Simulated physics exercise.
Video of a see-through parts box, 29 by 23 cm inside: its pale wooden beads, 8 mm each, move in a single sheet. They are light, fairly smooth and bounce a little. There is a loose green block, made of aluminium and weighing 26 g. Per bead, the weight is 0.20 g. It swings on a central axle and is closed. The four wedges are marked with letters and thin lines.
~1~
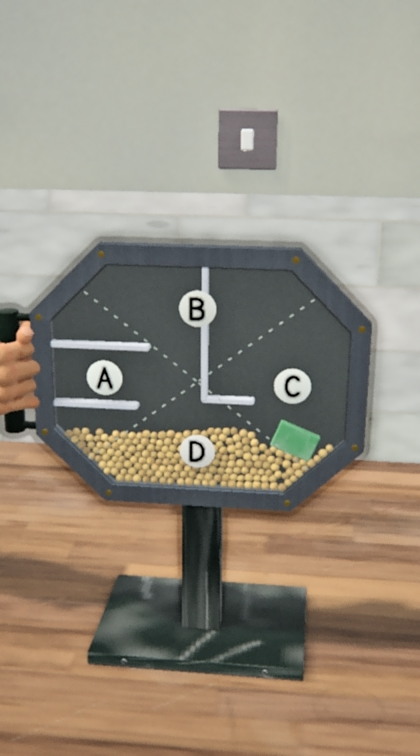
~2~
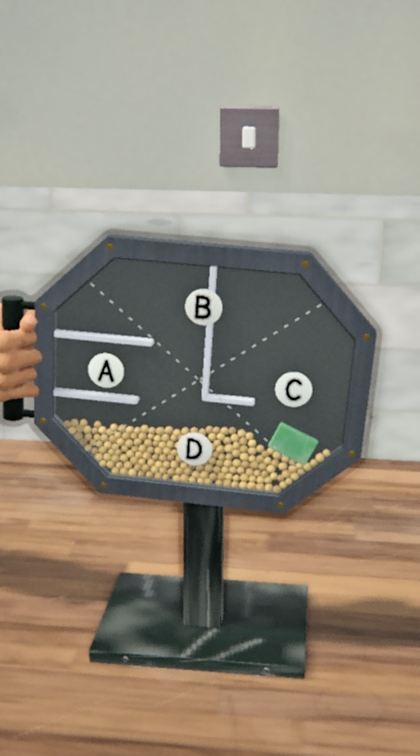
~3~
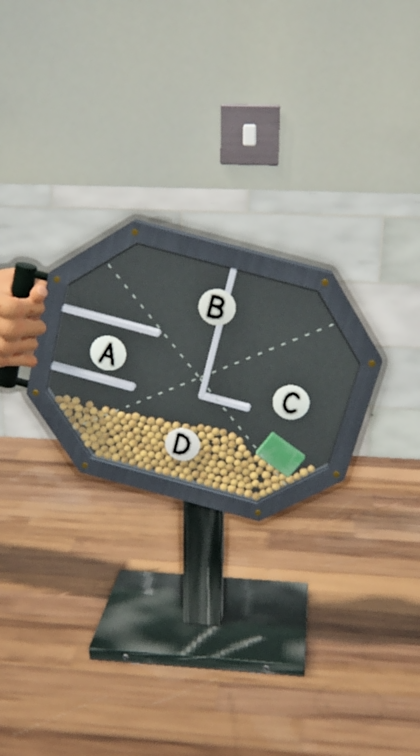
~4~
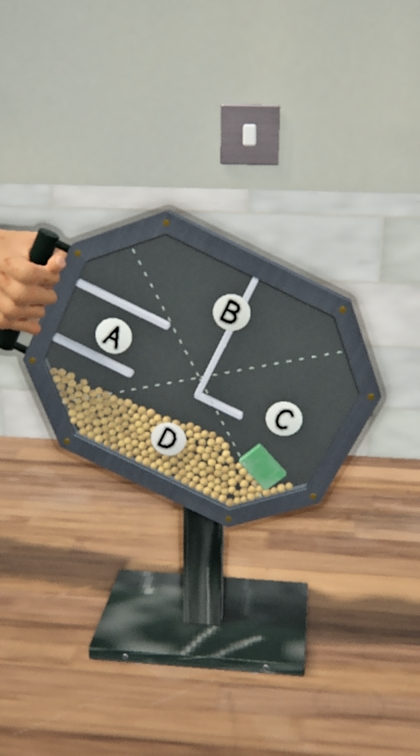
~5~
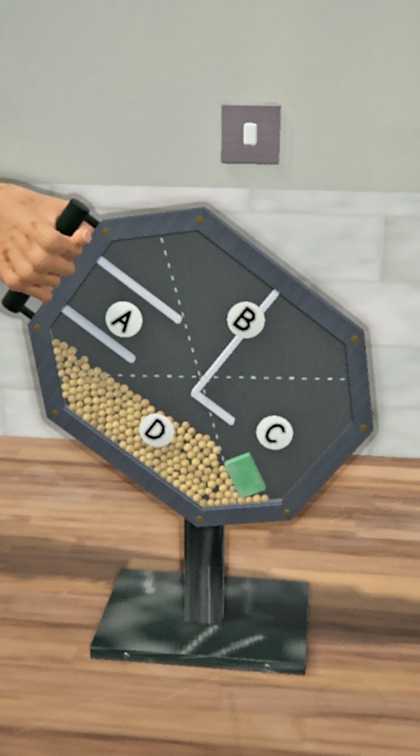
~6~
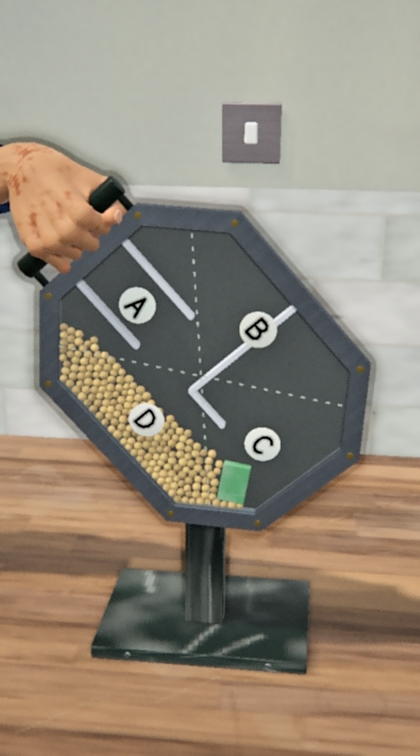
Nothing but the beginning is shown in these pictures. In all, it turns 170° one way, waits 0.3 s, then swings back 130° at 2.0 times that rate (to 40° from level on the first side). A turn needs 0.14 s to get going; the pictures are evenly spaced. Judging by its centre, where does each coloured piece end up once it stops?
C.
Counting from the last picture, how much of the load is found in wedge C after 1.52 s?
Reading: Around 55 per cent of the load.
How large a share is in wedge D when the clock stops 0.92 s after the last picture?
Roughly 0 per cent of it.
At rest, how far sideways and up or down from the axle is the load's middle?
Right: About 5 cm; below: About 8 cm.
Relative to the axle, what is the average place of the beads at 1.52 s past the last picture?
Offset: Approx. 3 cm right, 9 cm below.
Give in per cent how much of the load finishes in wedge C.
About 70 per cent.
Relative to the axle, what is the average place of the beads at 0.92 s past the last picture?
The middle sits around 7 cm left of it and 6 cm below it.
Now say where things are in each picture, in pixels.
The first picture shows level; about 200 beads; beads centred (192, 458); top one (234, 431); green block (295, 441) tilted 22°; A (105, 378), B (198, 309), C (293, 386), D (197, 451).
The second picture shows turned 3° clockwise; beads centred (188, 455); top one (84, 423).
The third picture shows turned 13° clockwise; beads centred (175, 450); top one (67, 399); wall ends (247, 408), (133, 387), (158, 333).
The fourth picture shows turned 25° clockwise; beads centred (160, 442); top one (54, 371); green block (263, 467) tilted 48°.
The fifth picture shows turned 36° clockwise; beads centred (148, 433); top one (56, 343).
The sixth picture shows turned 48° clockwise; beads centred (141, 424); top one (64, 327); green block (234, 483) tilted 80°; A (137, 305), B (258, 330), C (263, 444), D (147, 420).
Then, 0.92 s later than the last picture, it stands 170° clockwise; the beads' middle is 7 cm left of and 6 cm below the centre; B 45 %, C 55 %; green block in C.
Then, 1.52 s later than the last picture, it stands 104° clockwise; the beads' middle is 3 cm right of and 9 cm below the centre; B 45 %, C 55 %; green block in C.
Then, 1.81 s later than the last picture, it stands 40° clockwise; the beads' middle is 8 cm right of and 6 cm below the centre; B 15 %, C 75 %, D 10 %; green block in C.
At rest 2.6 s after the last picture, it stands 40° clockwise; A 0 %, B 0 %, C 70 %, D 30 %; green block in C.
